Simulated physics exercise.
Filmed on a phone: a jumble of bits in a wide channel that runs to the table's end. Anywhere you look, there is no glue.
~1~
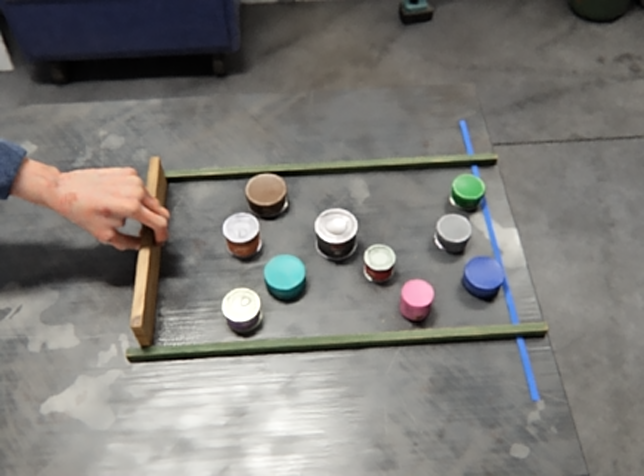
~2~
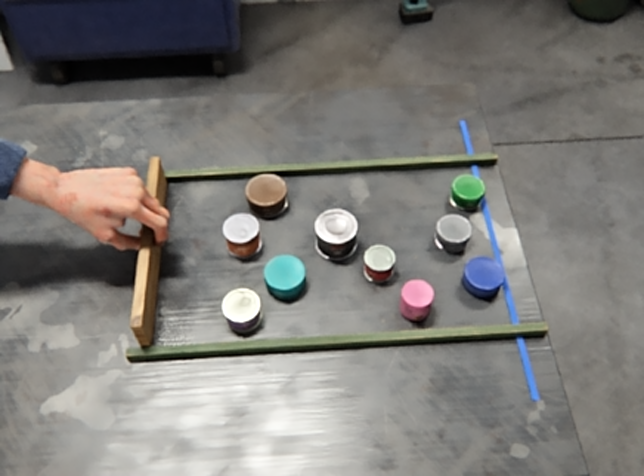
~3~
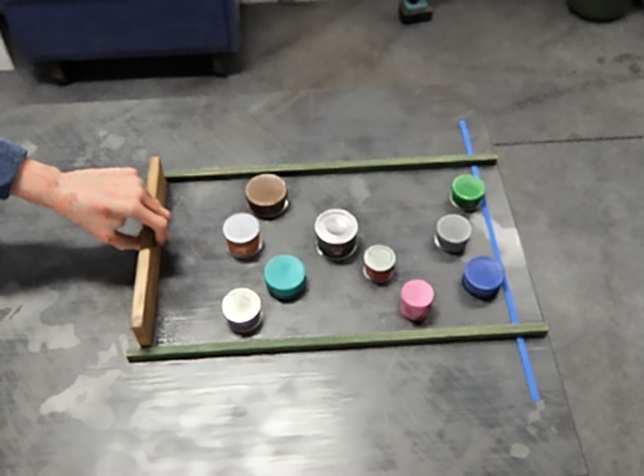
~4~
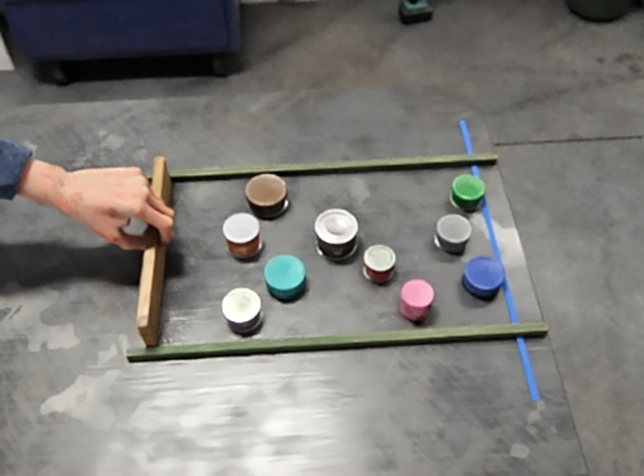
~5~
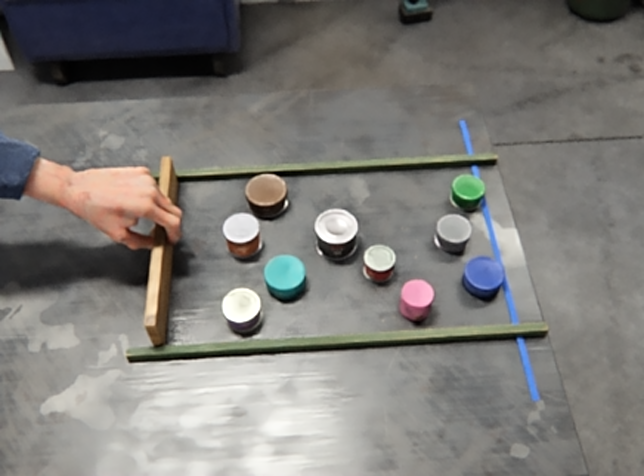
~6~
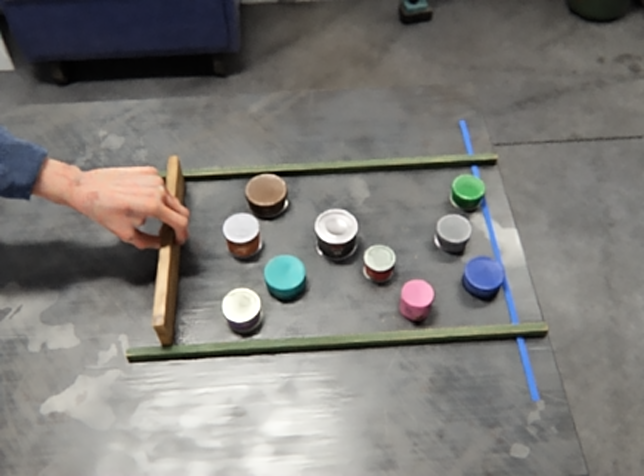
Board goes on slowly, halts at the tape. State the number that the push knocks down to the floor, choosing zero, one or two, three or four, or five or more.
The push will send five or more off the table.
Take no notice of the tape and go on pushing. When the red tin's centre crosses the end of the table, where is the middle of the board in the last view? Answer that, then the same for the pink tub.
Around (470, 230), then around (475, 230).
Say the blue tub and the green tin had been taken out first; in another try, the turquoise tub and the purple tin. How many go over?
You'd see 4 fallen, and 4 in the other try.
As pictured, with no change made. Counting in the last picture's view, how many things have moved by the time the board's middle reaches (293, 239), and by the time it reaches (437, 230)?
At first I count 5, and then 10.
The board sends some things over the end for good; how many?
In all, 6 of them.
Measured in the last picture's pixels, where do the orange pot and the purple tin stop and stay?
Orange pot at about (509, 218), purple tin at about (529, 296).
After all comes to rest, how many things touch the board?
4 in contact.
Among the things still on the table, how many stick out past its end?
You'd get 4.
Soon after, none off yet; green tin at rest near (467, 192); blue tub at rest near (483, 277); grey pot at rest near (453, 234).
In the end, the number that fall off is five or more; gone, black tin, red tin, pink tub, grey pot, blue tub and green tin.
